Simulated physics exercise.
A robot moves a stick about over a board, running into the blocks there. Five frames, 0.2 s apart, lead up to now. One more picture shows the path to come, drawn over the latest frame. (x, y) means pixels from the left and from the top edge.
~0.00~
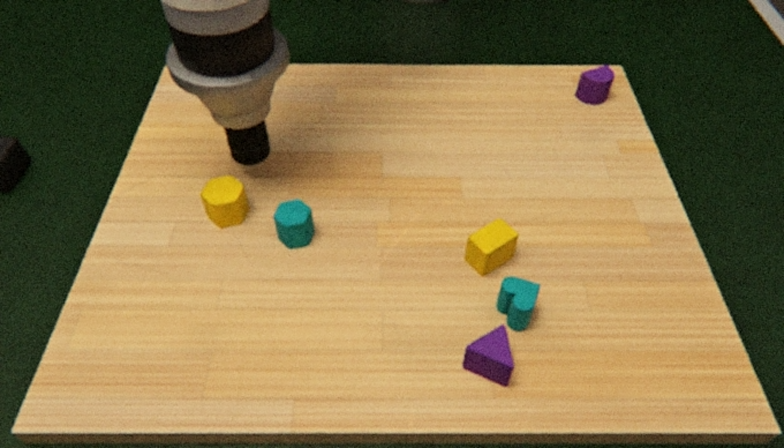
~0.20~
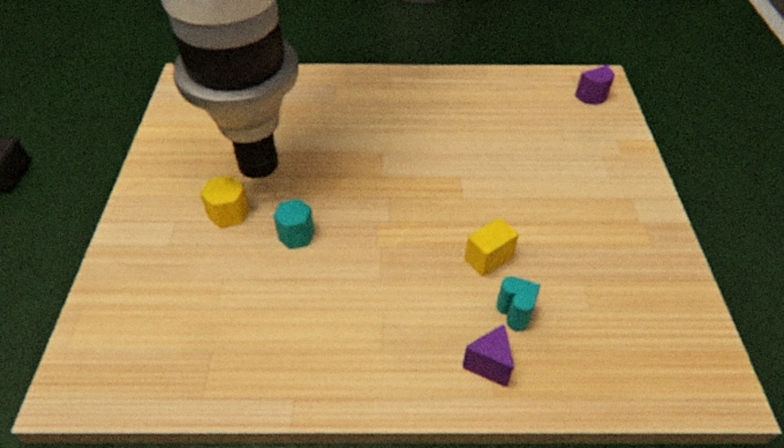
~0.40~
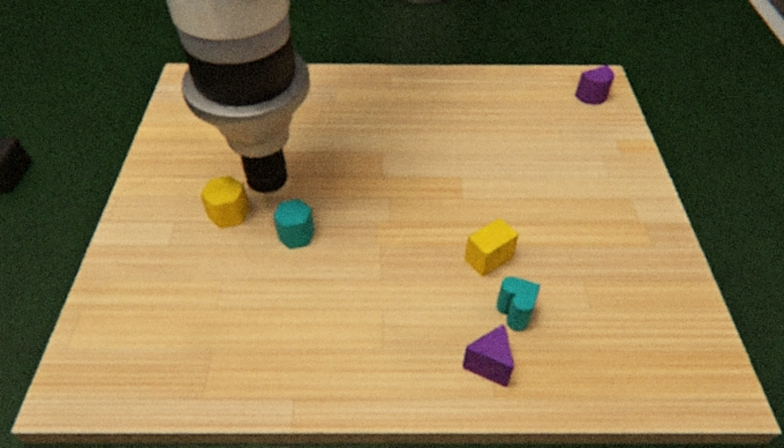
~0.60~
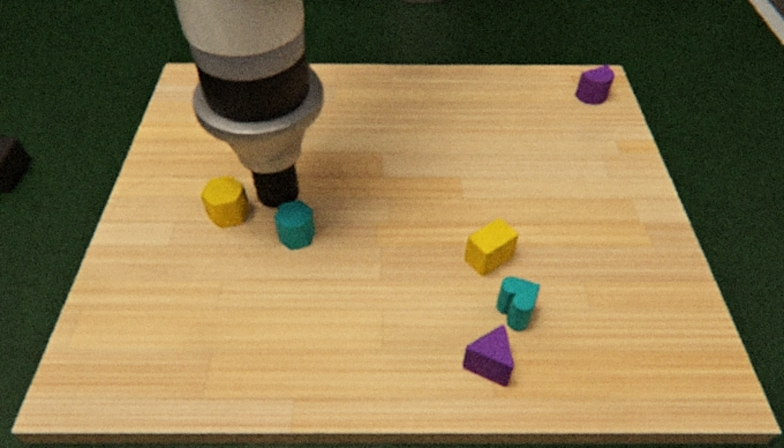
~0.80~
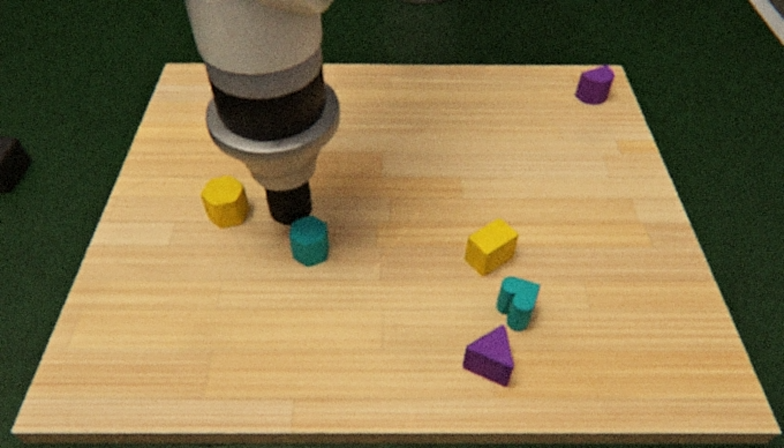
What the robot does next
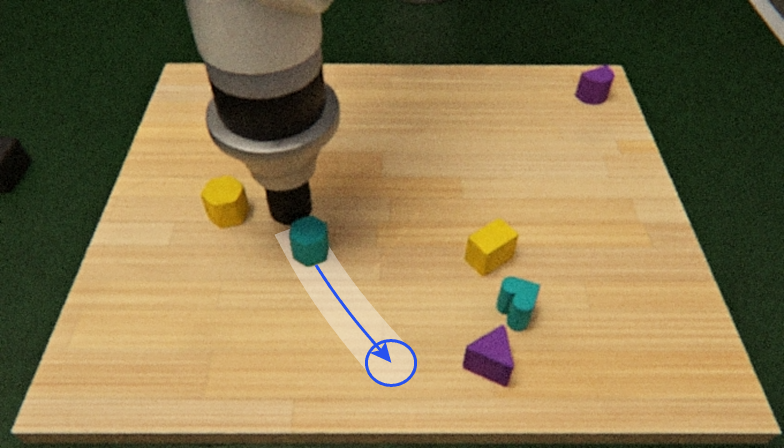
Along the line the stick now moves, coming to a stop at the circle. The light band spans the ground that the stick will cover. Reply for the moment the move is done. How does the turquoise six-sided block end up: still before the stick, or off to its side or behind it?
Ahead of the stick.
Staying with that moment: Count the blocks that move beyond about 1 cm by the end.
It shifts a single block.
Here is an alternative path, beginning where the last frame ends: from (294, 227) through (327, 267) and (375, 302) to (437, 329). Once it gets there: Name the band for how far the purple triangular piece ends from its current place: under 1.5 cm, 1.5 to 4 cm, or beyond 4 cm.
Short: Under 1.5 cm.
Path on the board, from (294, 227) via (334, 291), ending at (391, 362).
What follows on the original path. One third of the way, stick at (317, 253); turquoise six-sided block at (340, 273), turned 20° anticlockwise.
Two thirds of the way, stick at (350, 299); turquoise six-sided block at (378, 321), turned 20° anticlockwise.
At the end, stick at (391, 347); yellow six-sided block in place; turquoise six-sided block at (423, 374), turned 20° anticlockwise.
